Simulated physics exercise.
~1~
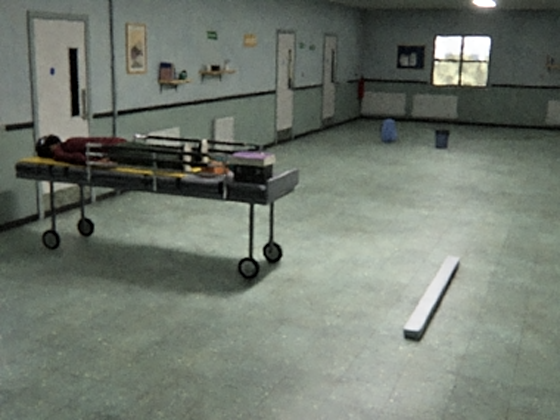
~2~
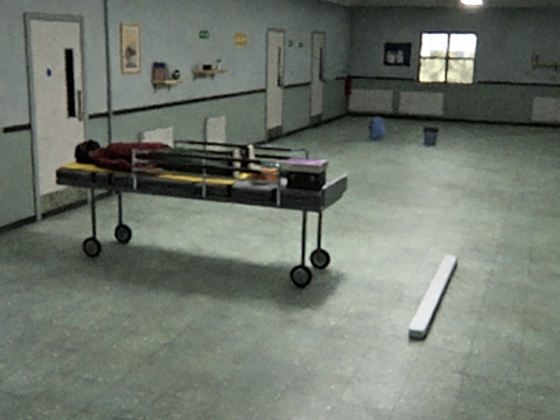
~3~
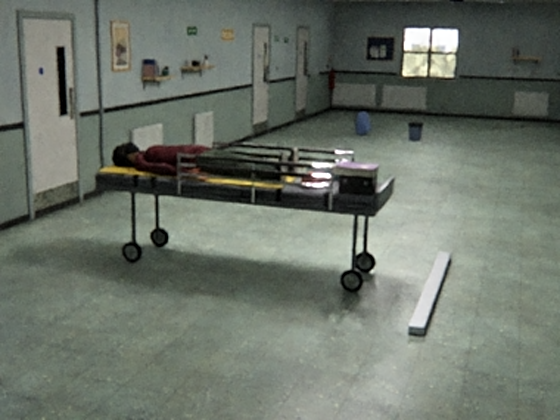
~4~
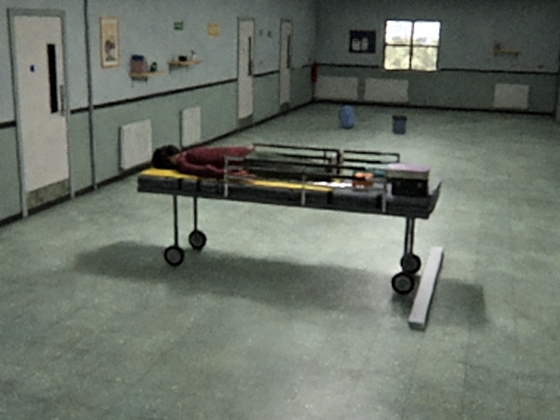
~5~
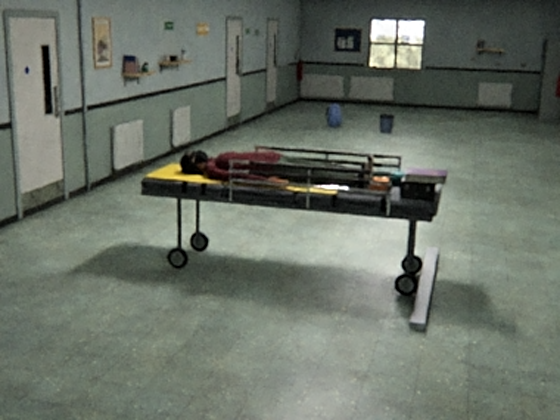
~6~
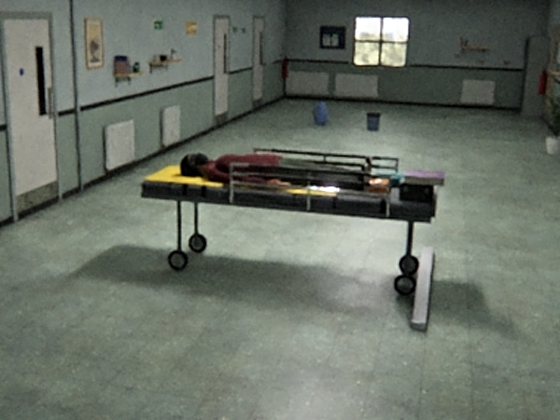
In a dim, green-walled hall with a tiled floor, a wheeled stretcher carries a person in dark red lying along its yellow top, with a black case, a purple folder and smaller items near the right end. It rolls rightward, feet first, towards a long pale sill on the floor, while the view drifts slightly sideways. The stretcher reaches the sill and its leading wheels stop there. The person and the items slide a little farther towards the foot end, the purple folder shifting over the case. Everything then settles, with the person and all the items still on top.
